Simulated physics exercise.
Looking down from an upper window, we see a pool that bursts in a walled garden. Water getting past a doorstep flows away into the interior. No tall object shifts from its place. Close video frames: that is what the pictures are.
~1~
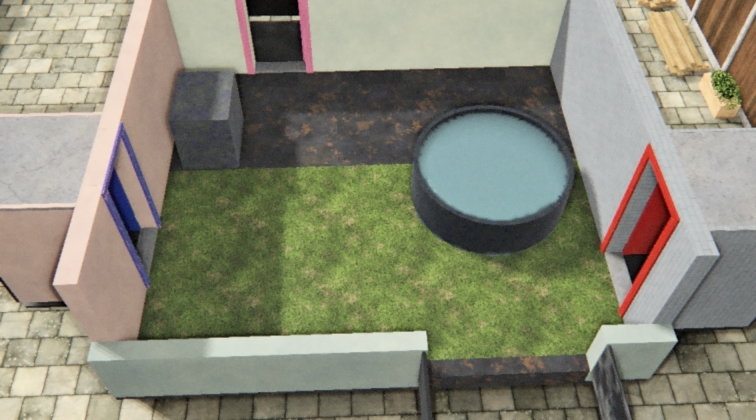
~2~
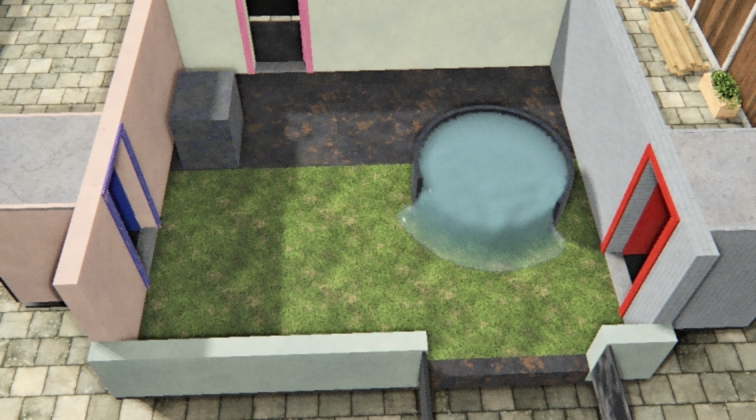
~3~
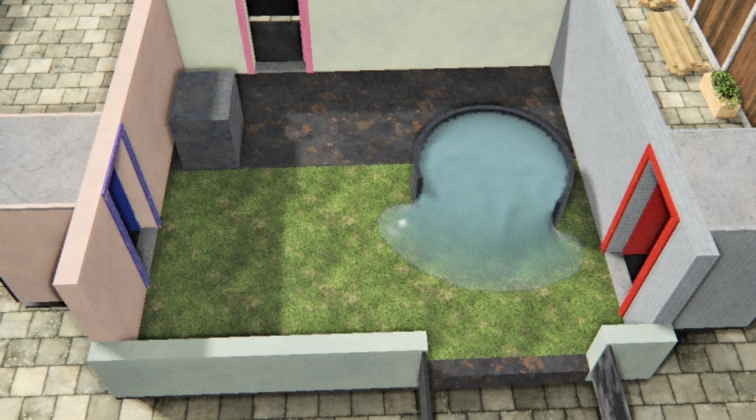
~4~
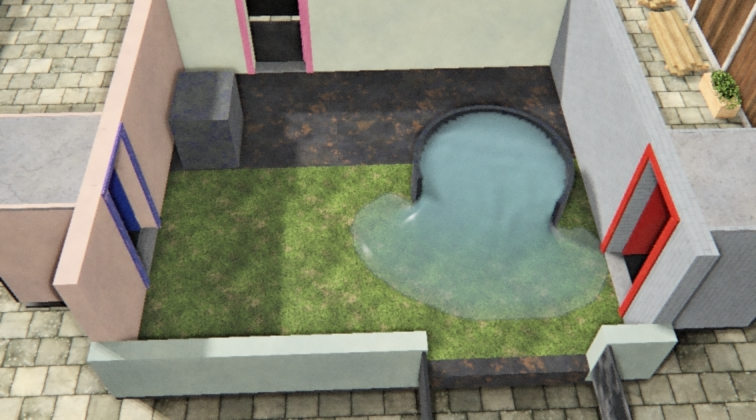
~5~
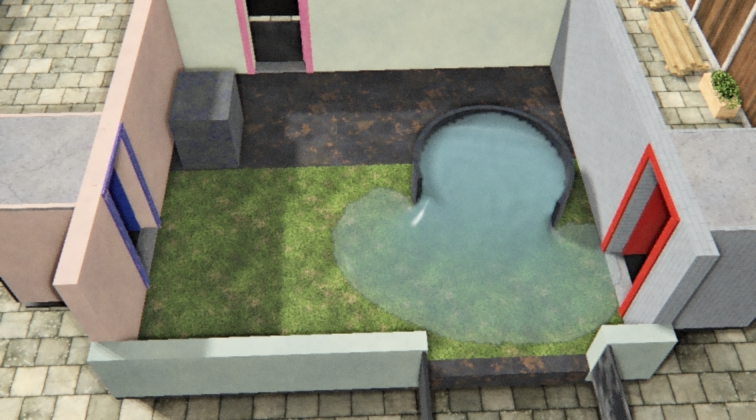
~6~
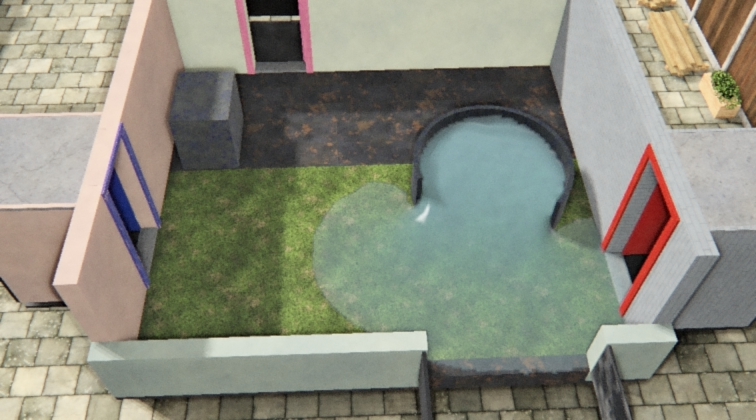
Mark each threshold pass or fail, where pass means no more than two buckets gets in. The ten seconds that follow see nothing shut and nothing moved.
Blue door - fail; pink door - pass; red door - fail.
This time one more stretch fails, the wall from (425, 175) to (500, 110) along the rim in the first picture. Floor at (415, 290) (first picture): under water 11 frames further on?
Spot status: Not reached.
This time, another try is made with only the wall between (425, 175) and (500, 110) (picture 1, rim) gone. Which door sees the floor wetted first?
It's the door marked pink.
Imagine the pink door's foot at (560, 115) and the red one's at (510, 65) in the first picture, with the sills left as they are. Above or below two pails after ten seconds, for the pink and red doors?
First the pink door, which stays on the safe side, then the red door, which stays on the safe side.
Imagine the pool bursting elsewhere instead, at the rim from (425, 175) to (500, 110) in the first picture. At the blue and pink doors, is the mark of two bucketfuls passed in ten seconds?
Blue: Beyond the mark, pink: Beyond the mark.
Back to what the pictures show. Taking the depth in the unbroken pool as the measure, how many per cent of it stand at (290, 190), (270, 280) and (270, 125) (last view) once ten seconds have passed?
I'd say around 6 per cent, then 10 per cent, then 4 per cent.
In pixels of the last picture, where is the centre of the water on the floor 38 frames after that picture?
Near (347, 259).
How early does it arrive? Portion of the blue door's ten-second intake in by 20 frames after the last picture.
Some 0 per cent.
A moment on, water covers 35 % of the floor; the blue door not reached, the pink door not reached, the red door under two buckets in.
Next, water covers 40 % of the floor; the blue door not reached, the pink door not reached, the red door over two buckets in.
Then, water covers 50 % of the floor; the blue door wet at the sill, nothing in, the pink door not reached, the red door over two buckets in.
Later, water covers 60 % of the floor; the blue door over two buckets in, the pink door not reached, the red door over two buckets in.
In the end, water covers 75 % of the floor; the blue door over two buckets in, the pink door wet at the sill, nothing in, the red door over two buckets in.
